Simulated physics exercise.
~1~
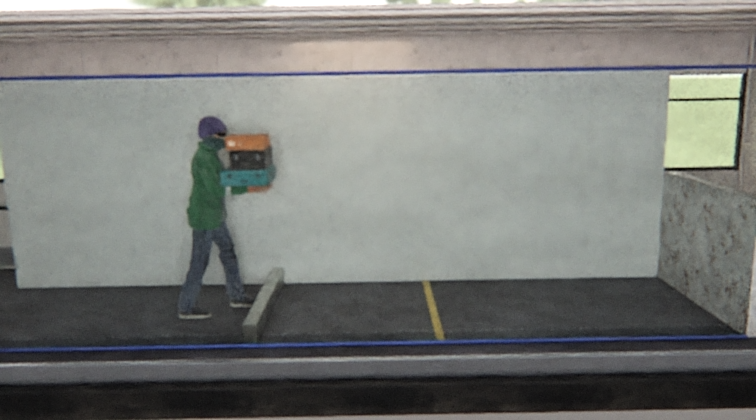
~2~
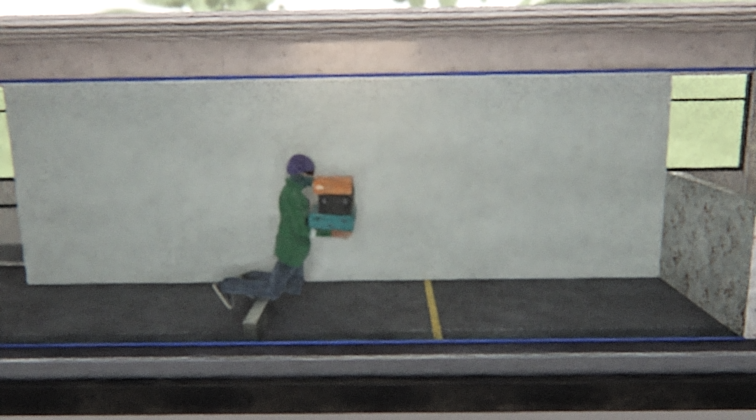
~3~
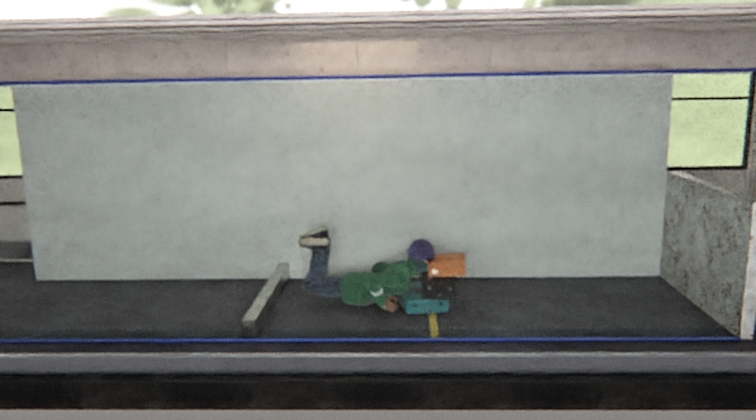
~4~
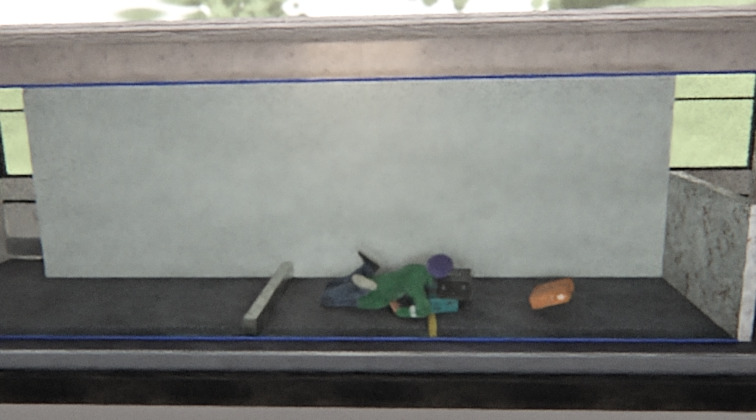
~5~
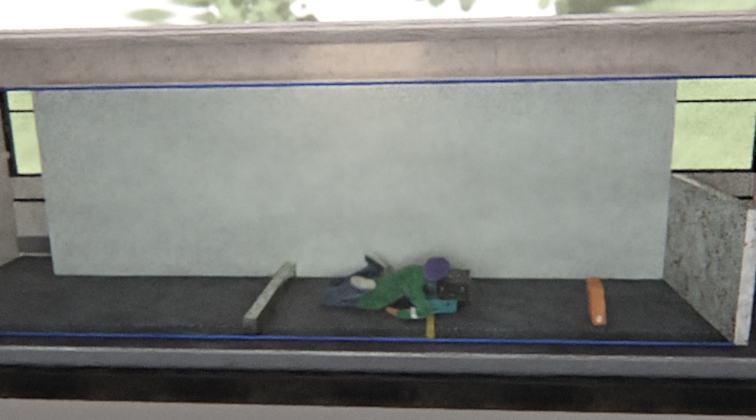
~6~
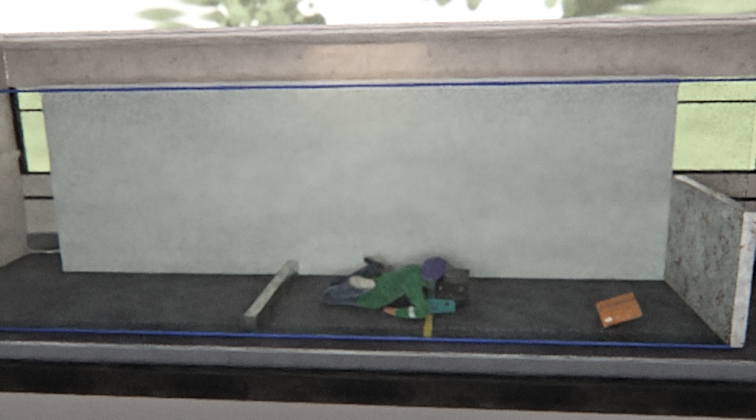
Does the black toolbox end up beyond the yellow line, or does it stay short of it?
It ends up beyond the yellow line, resting just to the right of it near the fallen person's head.
